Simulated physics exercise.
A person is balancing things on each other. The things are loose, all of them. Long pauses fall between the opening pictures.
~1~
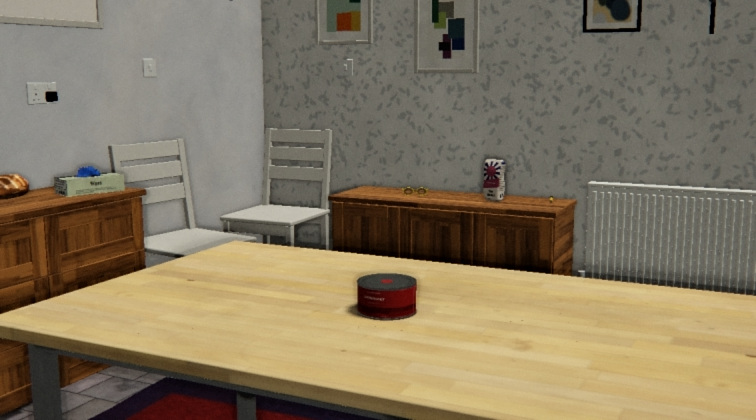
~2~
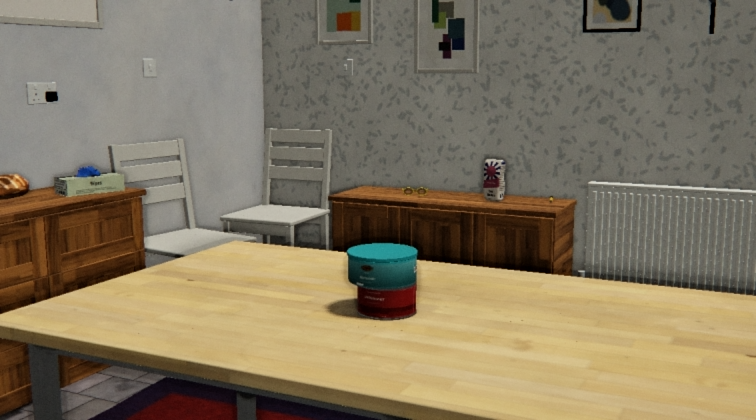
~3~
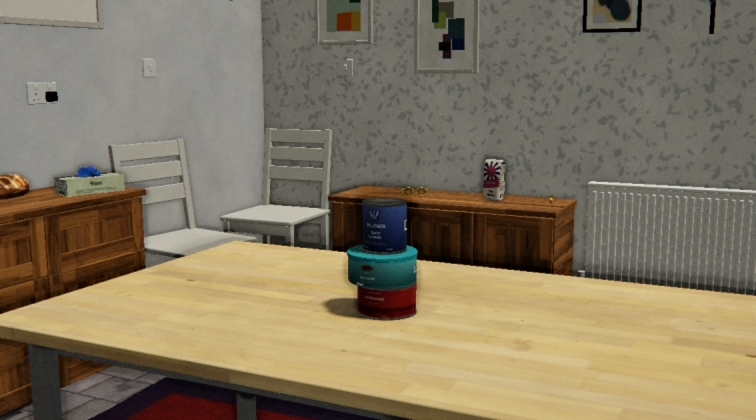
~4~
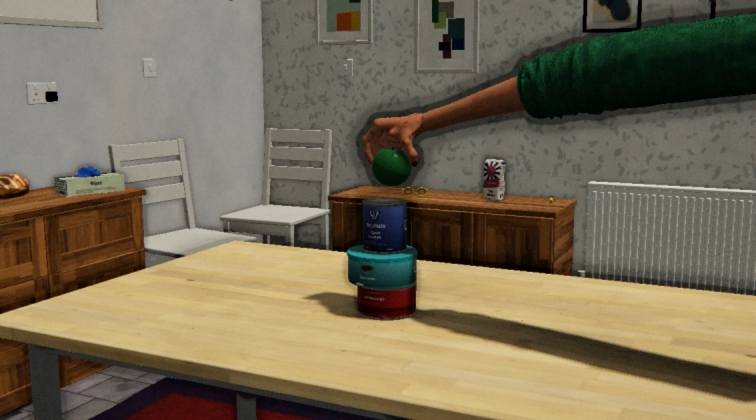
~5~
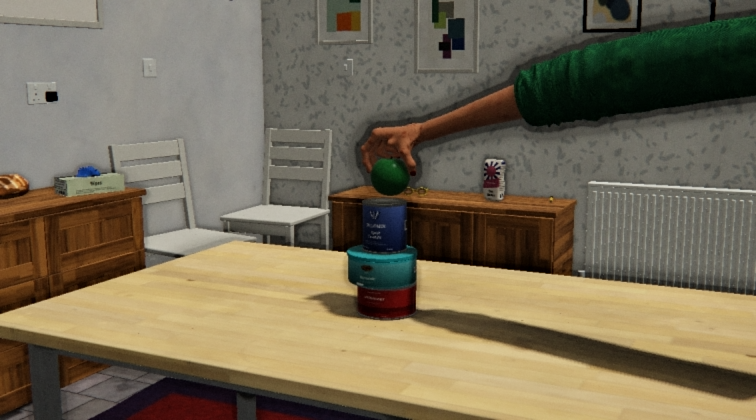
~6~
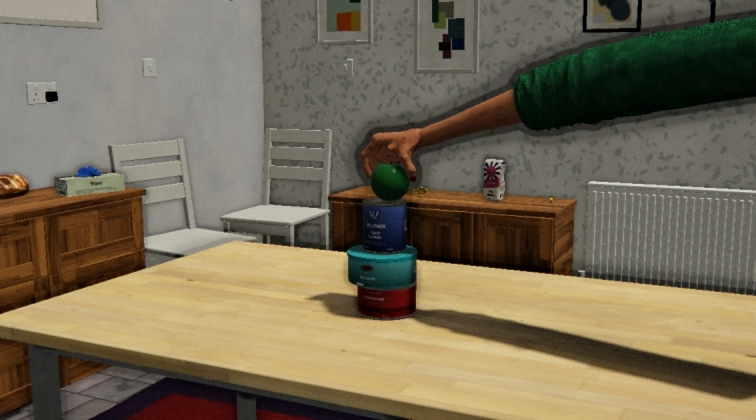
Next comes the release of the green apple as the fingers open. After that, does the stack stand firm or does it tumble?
My guess: It stays upright.
Then, 0.20 s on from there, no change.
Then, 0.40 s on from there, green apple resting near (390, 183).
In the end, all 4 unmoved. At the end, from the last picture's camera, green apple near (390, 183). The pile stays up.
